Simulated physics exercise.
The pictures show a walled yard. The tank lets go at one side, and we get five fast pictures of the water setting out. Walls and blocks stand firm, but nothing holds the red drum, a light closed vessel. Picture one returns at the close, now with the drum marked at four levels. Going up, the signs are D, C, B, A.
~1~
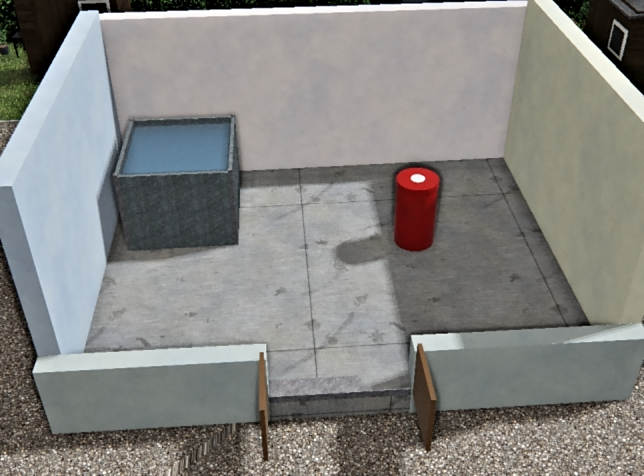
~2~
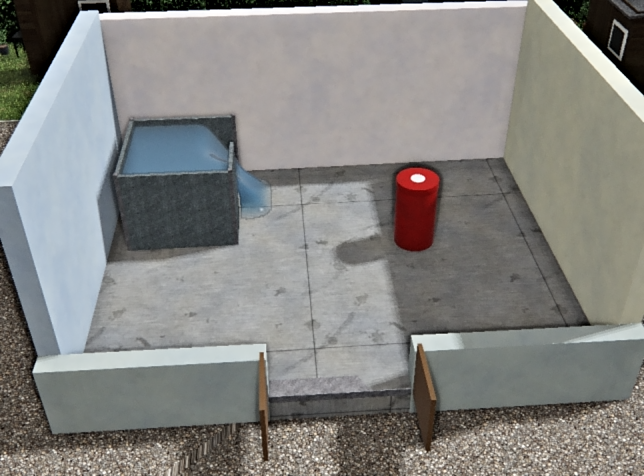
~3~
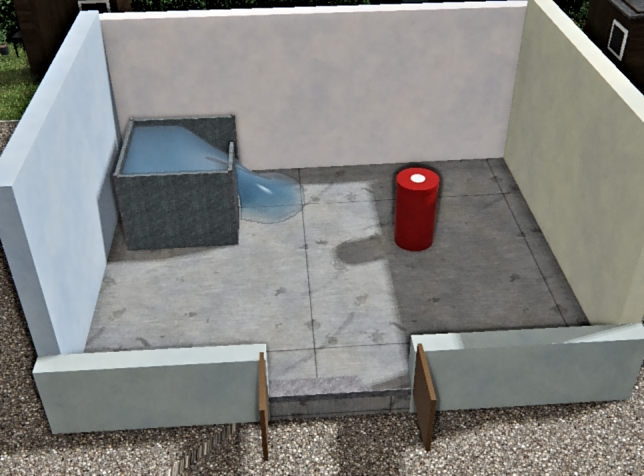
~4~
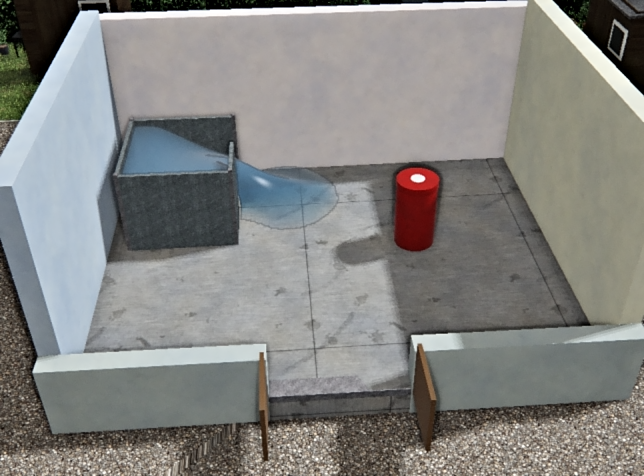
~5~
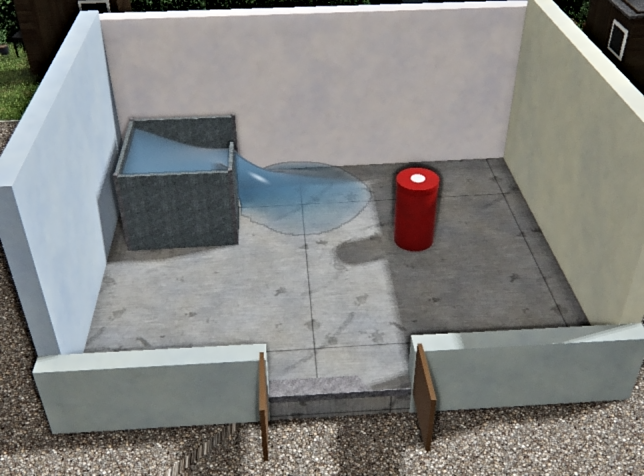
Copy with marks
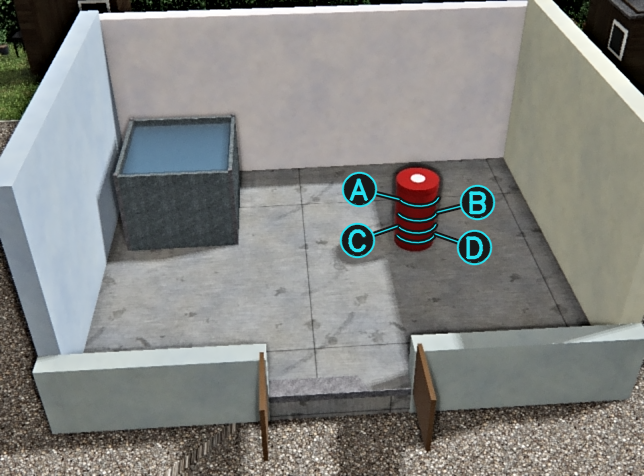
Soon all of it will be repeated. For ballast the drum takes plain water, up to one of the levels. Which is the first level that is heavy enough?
C will do.
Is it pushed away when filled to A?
No, that is safe.
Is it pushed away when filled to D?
Yes.
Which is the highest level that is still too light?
It is D.
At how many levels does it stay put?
Three of them.
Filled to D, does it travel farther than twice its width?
No, it does not.
On the marked copy, A at (421, 206); B at (420, 220); C at (419, 233); D at (418, 242); from the bottom up D, C, B, A.
With A, it does not move.
With B, it does not move.
With C, it does not move.
With D, it is pushed about its own width away.
